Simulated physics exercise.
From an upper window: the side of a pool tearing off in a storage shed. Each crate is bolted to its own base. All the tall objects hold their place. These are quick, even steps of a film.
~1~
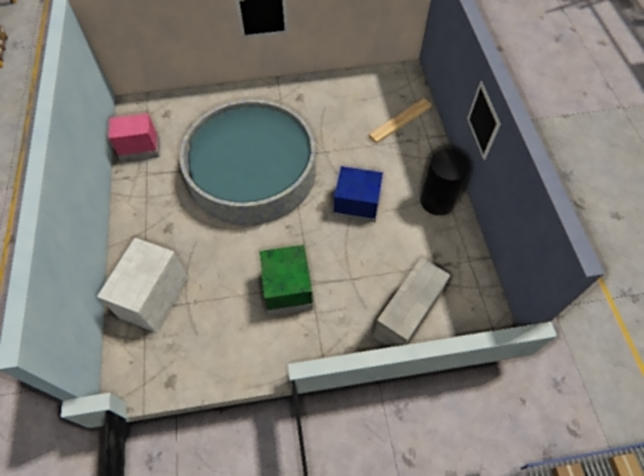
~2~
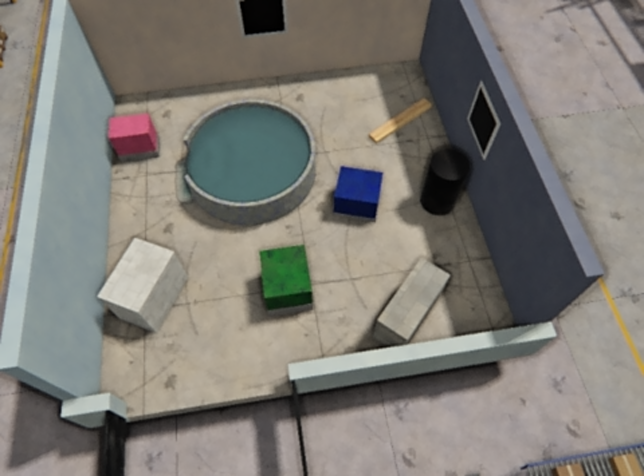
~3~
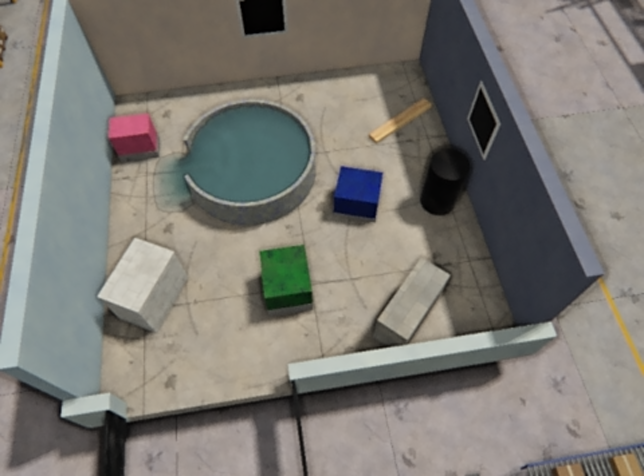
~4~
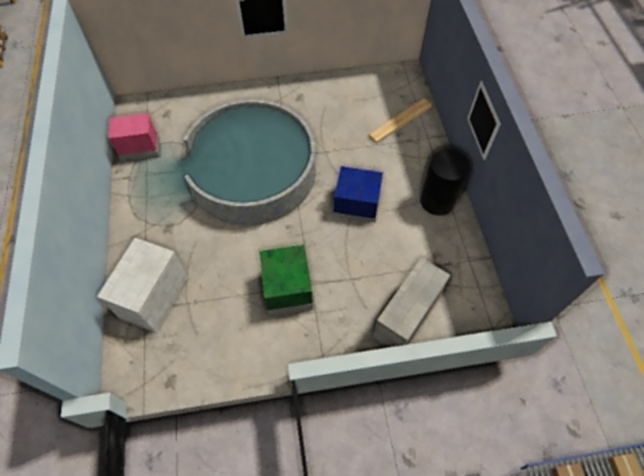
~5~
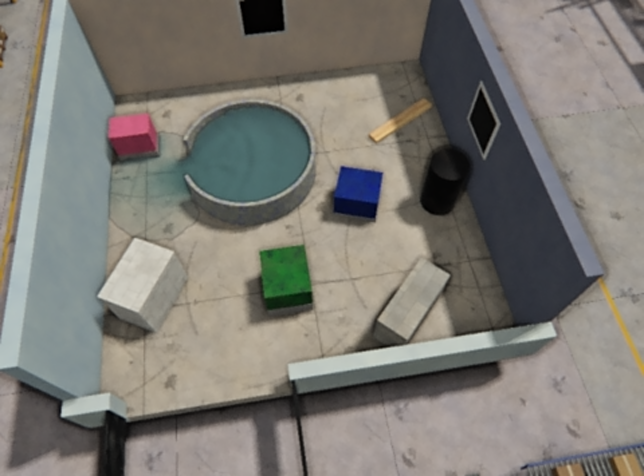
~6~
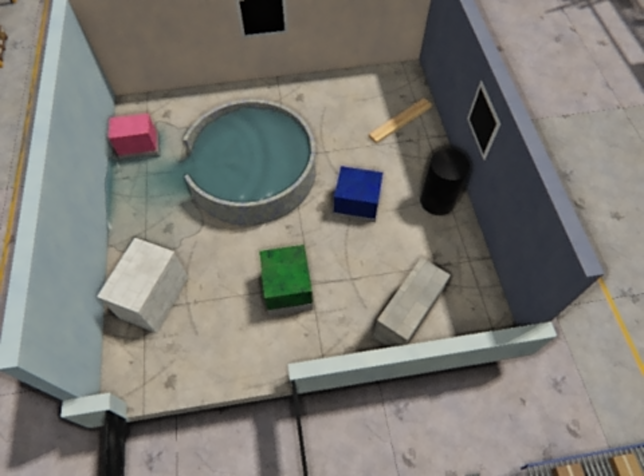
A round pool of still water inside a walled space broke open on its left side, and water poured out through the gap, spreading across the floor past the pink block to the left wall.
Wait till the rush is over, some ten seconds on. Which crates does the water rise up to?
The blue crate keeps dry; the pink crate is soaked; the green crate keeps dry.
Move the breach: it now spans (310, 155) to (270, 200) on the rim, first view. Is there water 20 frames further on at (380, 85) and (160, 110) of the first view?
One after the other: Covered, clear.
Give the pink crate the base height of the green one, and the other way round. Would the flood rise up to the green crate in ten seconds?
Green crate is safe.
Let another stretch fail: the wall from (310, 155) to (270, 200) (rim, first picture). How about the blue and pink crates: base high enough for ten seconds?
The blue one is wetted, the pink one escapes it.
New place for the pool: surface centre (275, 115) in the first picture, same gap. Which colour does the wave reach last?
It is the blue-painted one.
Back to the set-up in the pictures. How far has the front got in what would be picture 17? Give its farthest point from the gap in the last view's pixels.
I would point to (100, 406).
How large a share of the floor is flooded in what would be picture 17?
Close to 20 %.
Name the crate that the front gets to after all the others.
I say the blue one.
A moment on, water covers 15 % of the floor; the blue crate not reached, the pink crate water round its plinth, the green crate not reached.
Next, water covers 20 % of the floor; the blue crate not reached, the pink crate water round its plinth, the green crate not reached.
Then, water covers 35 % of the floor; the blue crate not reached, the pink crate water round its plinth, the green crate water round its plinth.
Later, water covers 65 % of the floor; the blue crate water round its plinth, the pink crate water round its plinth, the green crate water round its plinth.
In the end, water covers 95 % of the floor; the blue crate stayed above the water, the pink crate was topped, the green crate stayed above the water.
